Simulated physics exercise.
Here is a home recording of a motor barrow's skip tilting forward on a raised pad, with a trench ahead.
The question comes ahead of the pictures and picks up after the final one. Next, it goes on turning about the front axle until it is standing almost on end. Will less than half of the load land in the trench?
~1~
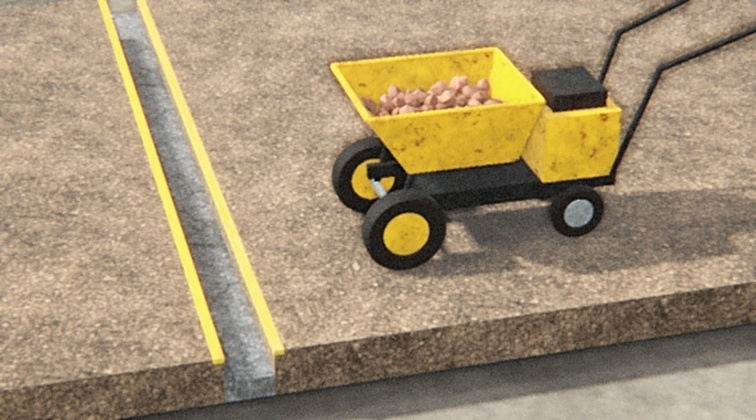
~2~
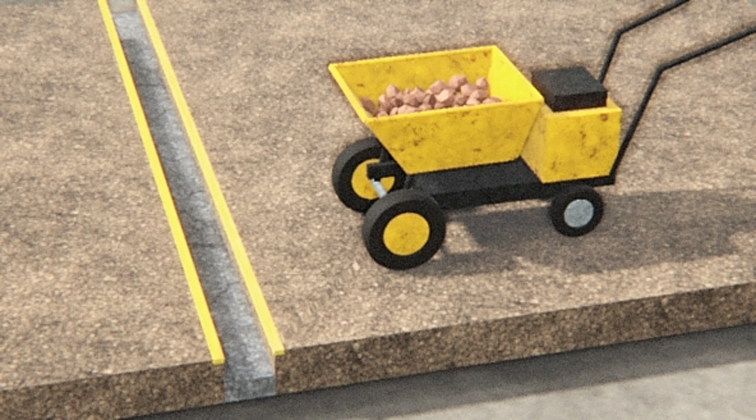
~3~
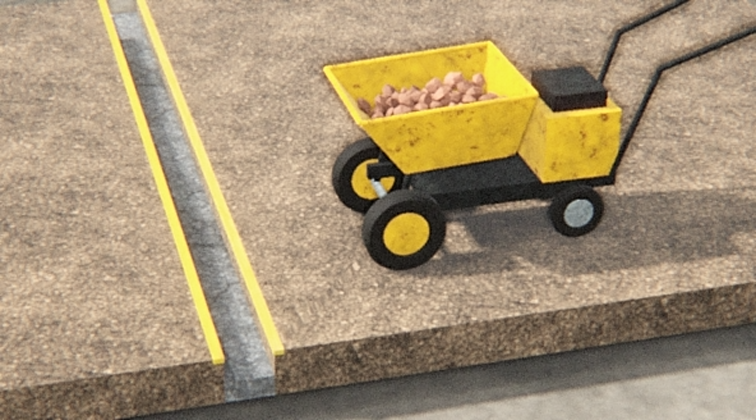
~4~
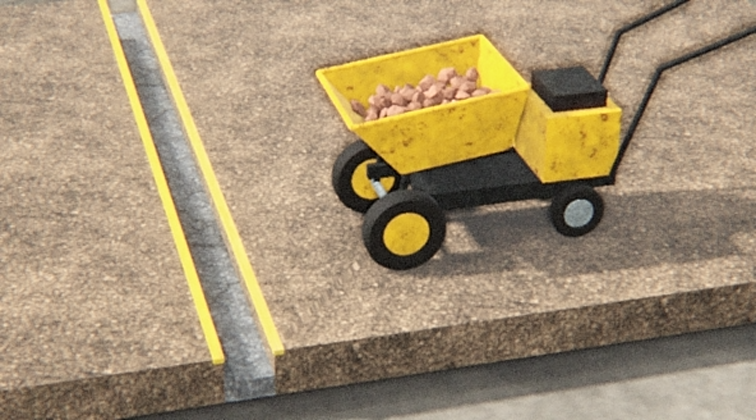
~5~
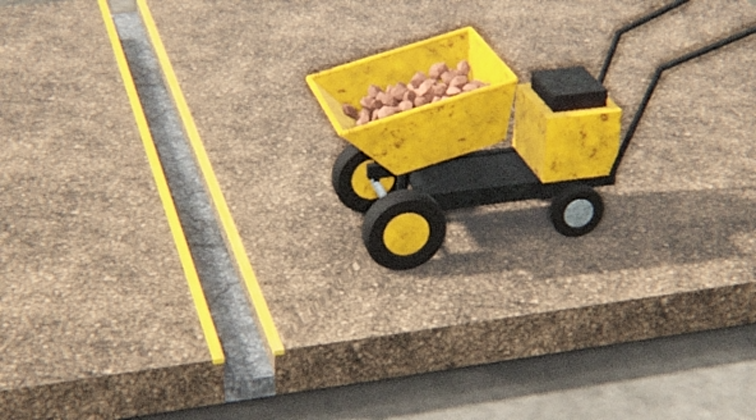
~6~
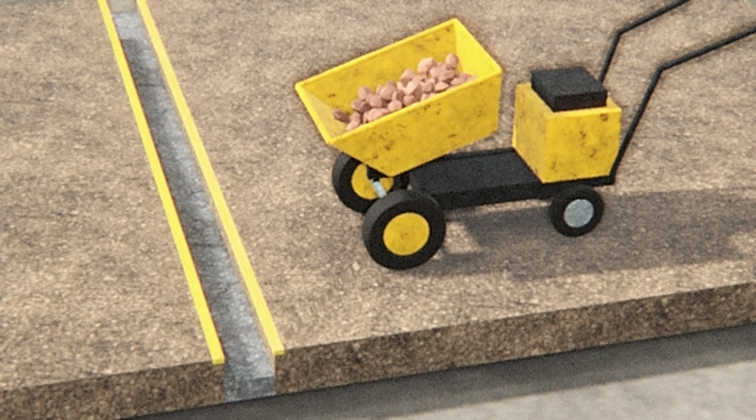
No. The load will chiefly settle in the trench.
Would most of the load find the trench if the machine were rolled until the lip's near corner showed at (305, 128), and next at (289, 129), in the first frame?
The lesser portion first, the lesser portion second.
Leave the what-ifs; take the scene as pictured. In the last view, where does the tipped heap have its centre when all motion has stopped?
Somewhere close to (222, 263) in the last picture.
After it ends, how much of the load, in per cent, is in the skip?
That comes to about 10 per cent or so.
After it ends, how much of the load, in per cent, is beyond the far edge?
Roughly 5 percent.
Soon after the last picture, skip tipped steeply; all in the skip.
A little later, skip tipped right over; most in the skip; a small part short of the trench; a small part in or heaped over the trench; a stray few falling.
Later still, skip tipped right over; a small part in the skip; a small part short of the trench; about two thirds in or heaped over the trench; a stray few beyond it.
At rest, skip tipped right over; a small part in the skip; a small part short of the trench; about two thirds in or heaped over the trench; a small part beyond it.
